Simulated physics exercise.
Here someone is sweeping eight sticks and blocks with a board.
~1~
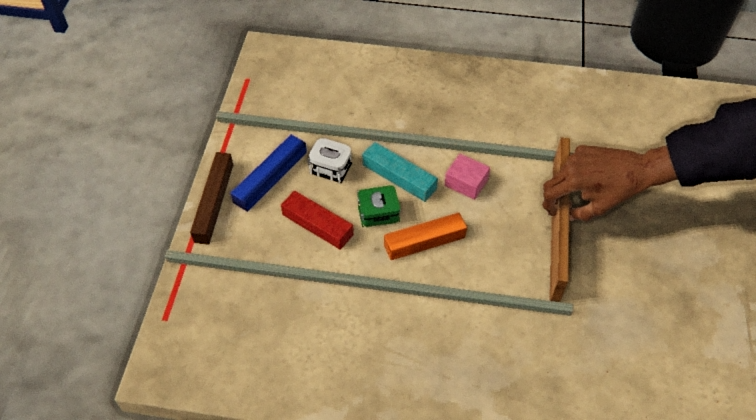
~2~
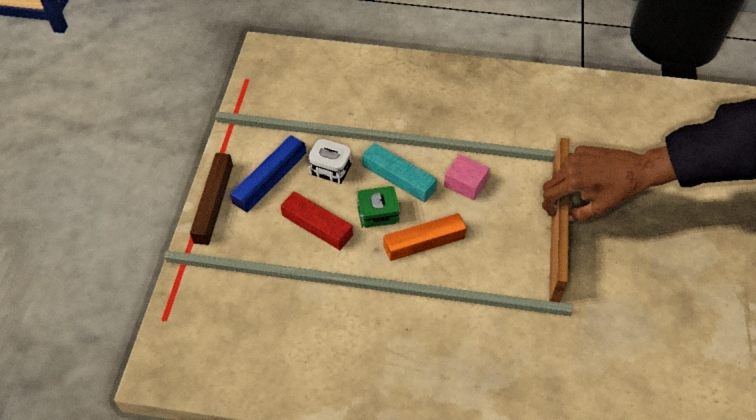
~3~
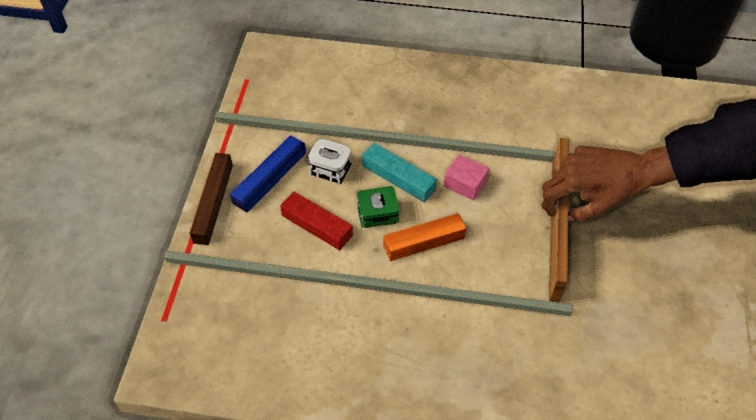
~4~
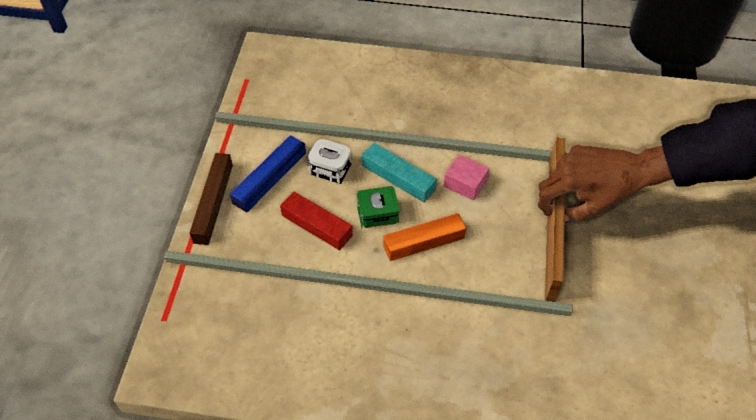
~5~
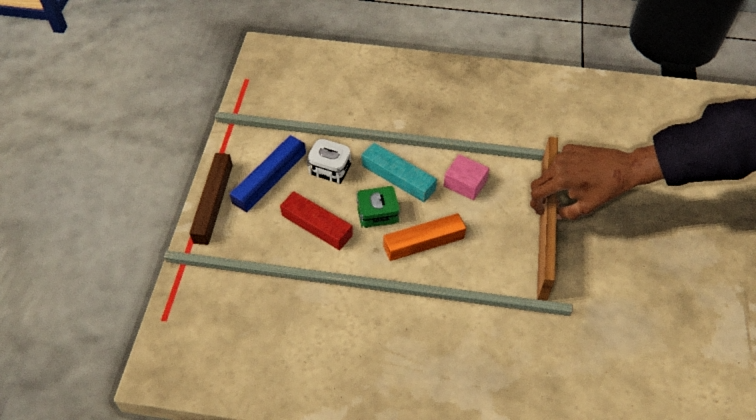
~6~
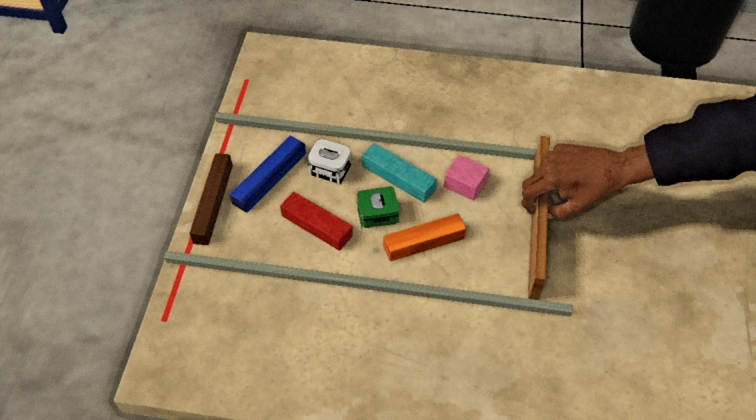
A hand sliding a wooden board slightly left between two rails, while the colourful sticks, blocks and small cases stay still.
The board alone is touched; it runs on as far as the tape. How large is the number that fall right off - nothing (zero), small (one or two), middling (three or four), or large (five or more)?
Large - five or more.
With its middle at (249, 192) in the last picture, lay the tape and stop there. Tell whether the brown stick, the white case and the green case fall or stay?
As for the brown stick, it ends up falling; the white case ends up falling; the green case keeps its place.
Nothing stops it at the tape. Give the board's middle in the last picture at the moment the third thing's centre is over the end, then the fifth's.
The first puts it near (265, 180), the next near (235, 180).
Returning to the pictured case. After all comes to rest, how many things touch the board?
Contact count: 2.
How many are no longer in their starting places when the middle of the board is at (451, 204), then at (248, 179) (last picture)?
3 at one spot and 8 at the other.
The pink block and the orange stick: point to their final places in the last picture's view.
You'll find the pink block at roughly (203, 149) and the orange stick at roughly (187, 217).
A little later, none off yet; brown stick at rest near (212, 198); blue stick at rest near (269, 173); white case at rest near (330, 161).
Next, none off yet; brown stick at rest near (212, 198); blue stick shifted a little near (250, 167); white case shifted about its own width near (282, 157).
Later still, none off yet; brown stick tilted well over near (159, 223); blue stick tilted well over near (175, 180); white case shifted well along near (202, 145).
When it is over, the number that fall off is five or more; down, turquoise bar, green case, red bar, white case, blue stick and brown stick.
